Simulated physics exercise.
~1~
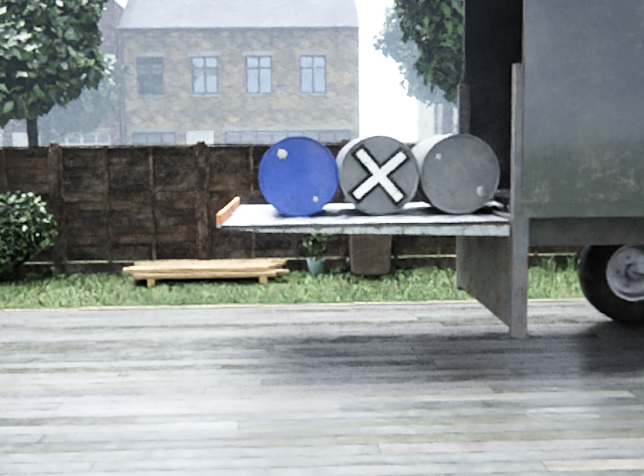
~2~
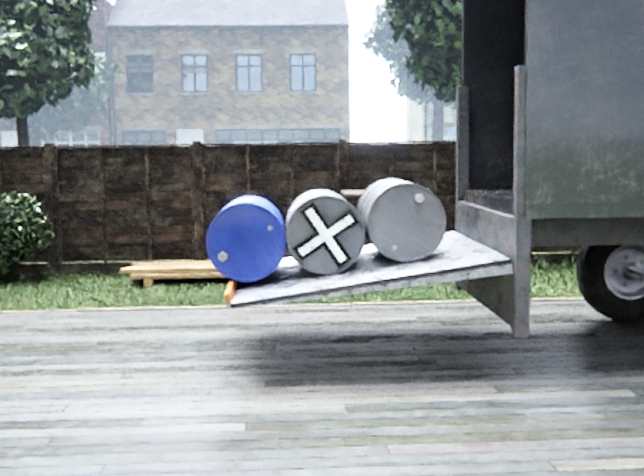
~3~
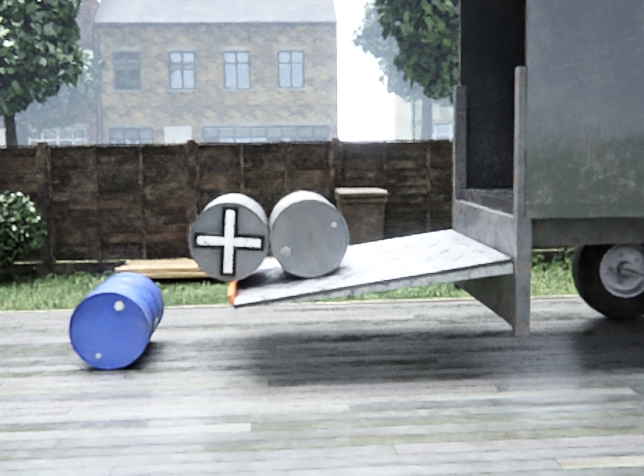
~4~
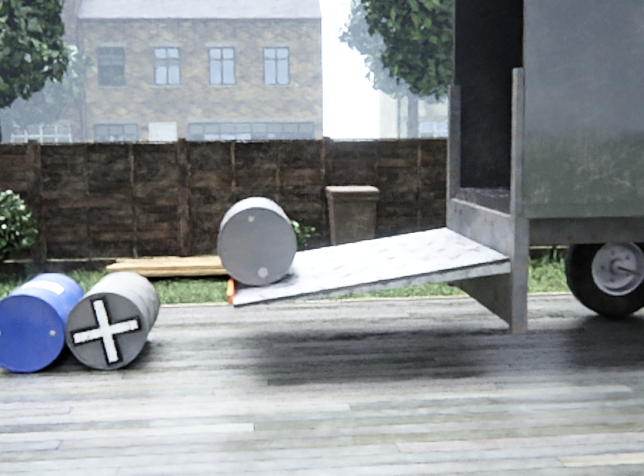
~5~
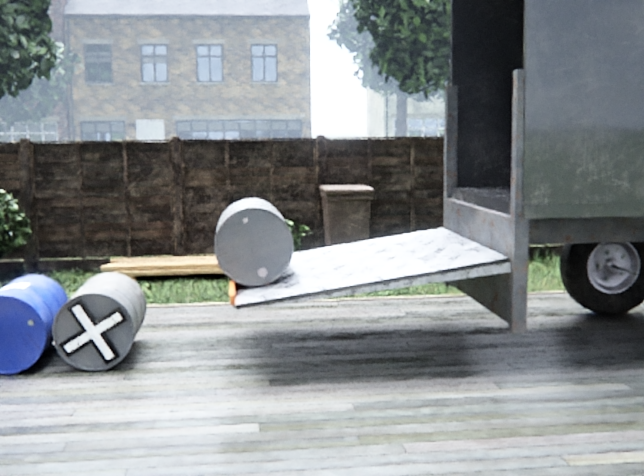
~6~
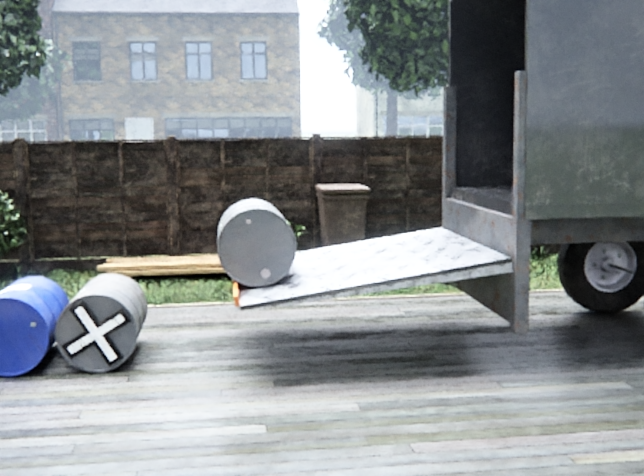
The clip shows three drums on a lorry's raised tail-lift, which lowers slightly and tilts outwards; the blue drum, then the grey one with a white cross, roll left over the edge stop onto the ground, while the plain grey drum stays resting against the stop.
